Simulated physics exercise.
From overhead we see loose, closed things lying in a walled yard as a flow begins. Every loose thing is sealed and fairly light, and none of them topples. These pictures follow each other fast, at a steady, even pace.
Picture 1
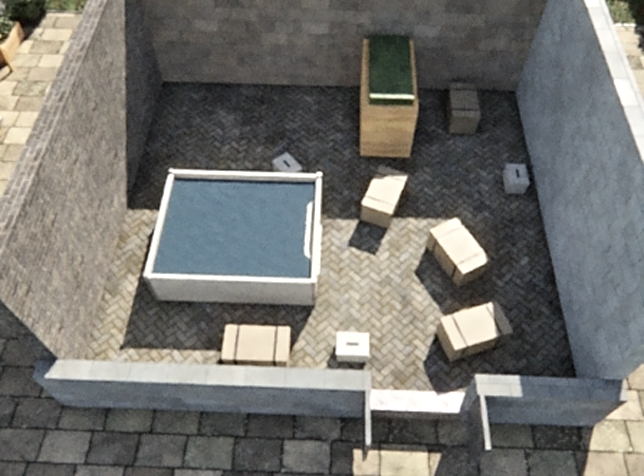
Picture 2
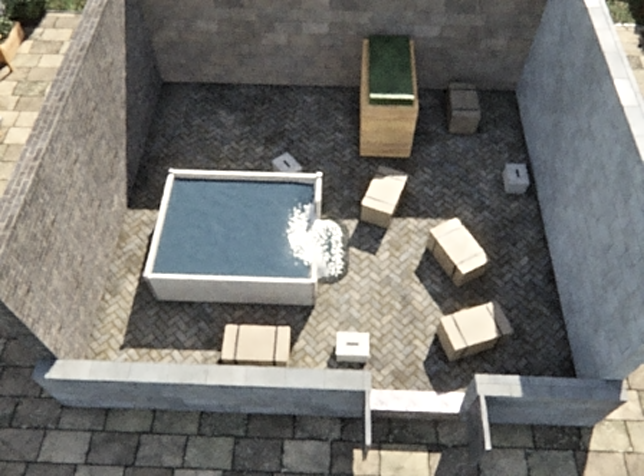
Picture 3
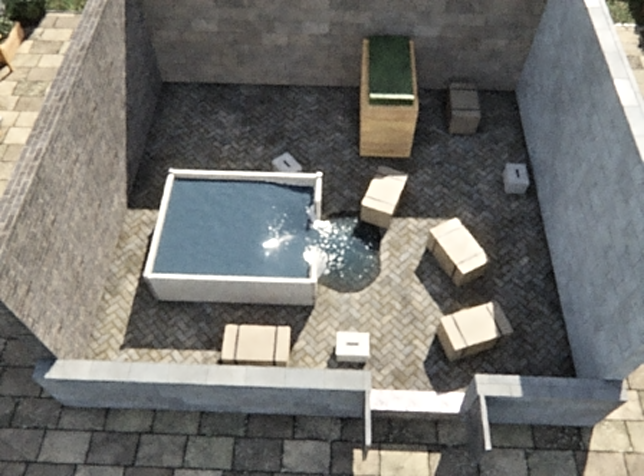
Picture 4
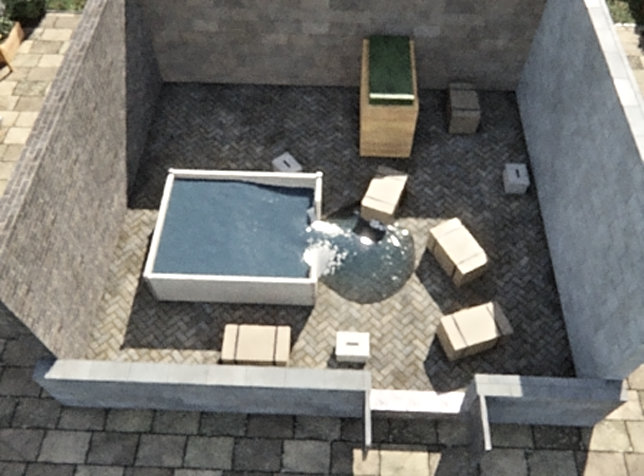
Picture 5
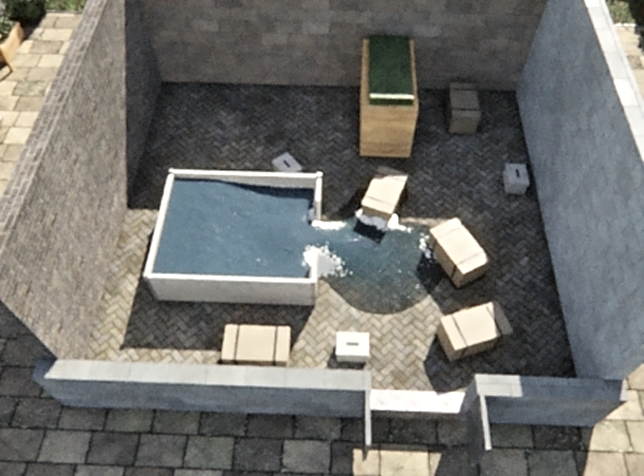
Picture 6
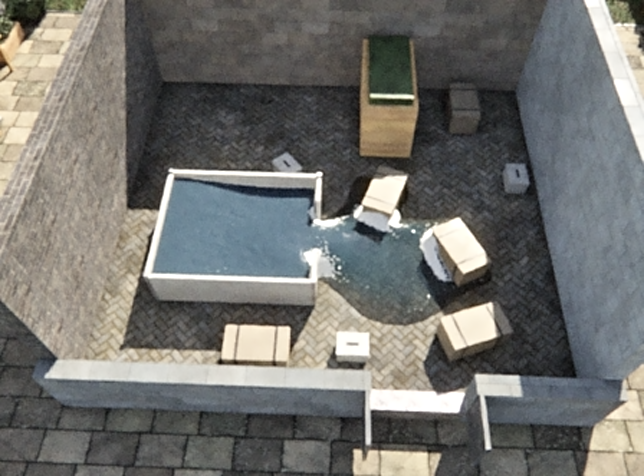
A walled yard paved in herringbone brick is seen from high overhead by a camera that stays still. A white-rimmed tank of dark blue water stands at left, with tan boxes scattered in the centre, right and front, small white boxes among them, and a tall, green-topped wooden cabinet at the back. Water bursts from the tank's right side, foams, spreads rightward across the paving and surges around two tan boxes, while the boxes stay in place.
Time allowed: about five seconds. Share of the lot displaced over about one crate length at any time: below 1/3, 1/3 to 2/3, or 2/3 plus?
The part that gets shoved well aside lies in the middle band.
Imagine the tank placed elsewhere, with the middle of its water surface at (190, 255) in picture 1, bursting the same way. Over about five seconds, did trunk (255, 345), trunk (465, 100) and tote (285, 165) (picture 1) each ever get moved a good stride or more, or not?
First never got that far, then never got that far, then never got that far.
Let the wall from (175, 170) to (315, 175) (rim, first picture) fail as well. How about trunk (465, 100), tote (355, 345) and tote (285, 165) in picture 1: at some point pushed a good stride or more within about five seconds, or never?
First stays short of it, second stays short of it, third covers that distance.
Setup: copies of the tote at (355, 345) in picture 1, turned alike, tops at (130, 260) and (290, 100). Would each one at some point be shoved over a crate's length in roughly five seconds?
First: Stays short of it; second: Stays short of it.
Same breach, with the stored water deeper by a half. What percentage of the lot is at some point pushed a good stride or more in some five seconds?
Near 80 per cent of the loose things.
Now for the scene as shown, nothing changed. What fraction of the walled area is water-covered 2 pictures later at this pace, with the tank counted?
Estimate: Close to 25 in a hundred.
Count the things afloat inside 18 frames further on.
So that is 2.
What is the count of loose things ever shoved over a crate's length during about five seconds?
The total is 4.
A moment on, 0 of 8 are well off their spots; 0 afloat.
Next, 2 of 8 are well off their spots; 0 afloat.
Later, 3 of 8 are well off their spots; 2 afloat.
In the end, 4 of 8 are well off their spots, and 4 have been at some point; 2 afloat.
